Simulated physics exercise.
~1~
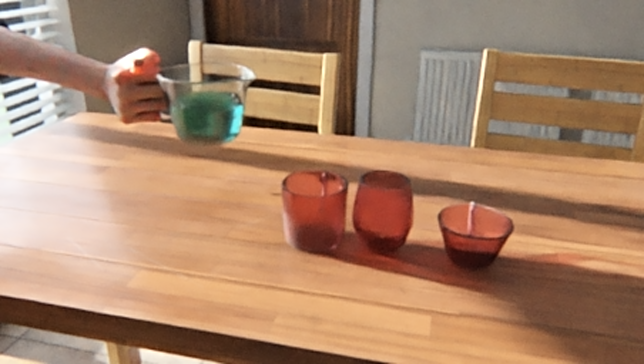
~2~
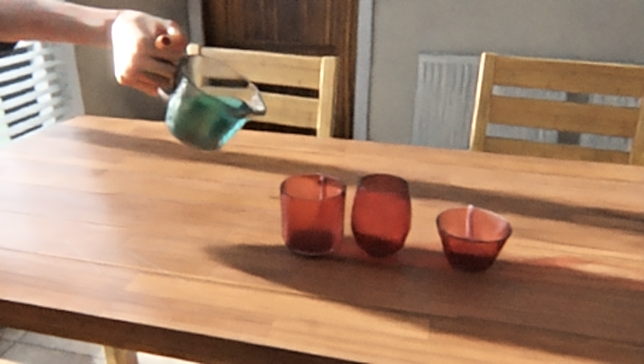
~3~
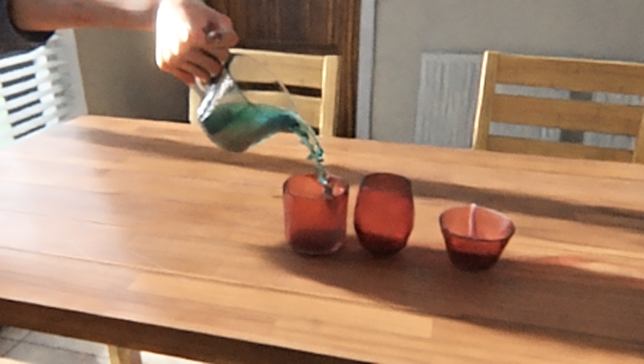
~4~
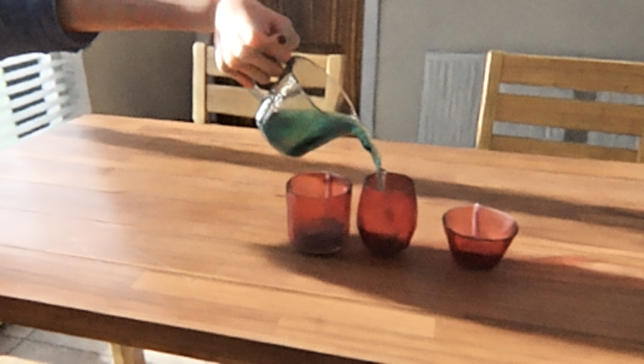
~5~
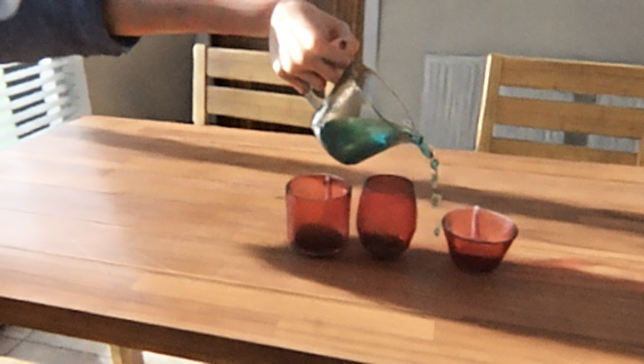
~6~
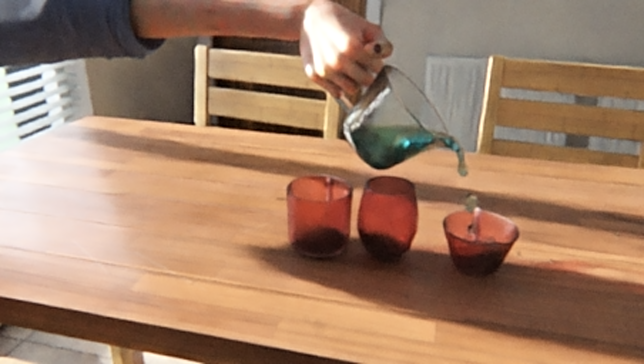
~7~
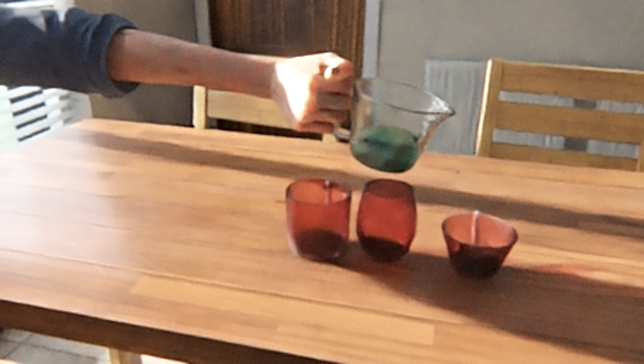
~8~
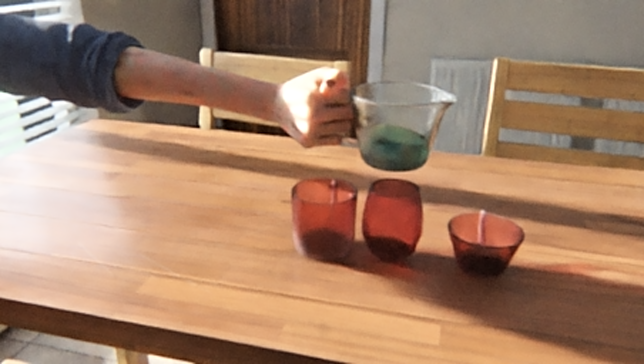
A hand-held jug tilts, pours blue-green water rightwards across three red cups, then levels out.
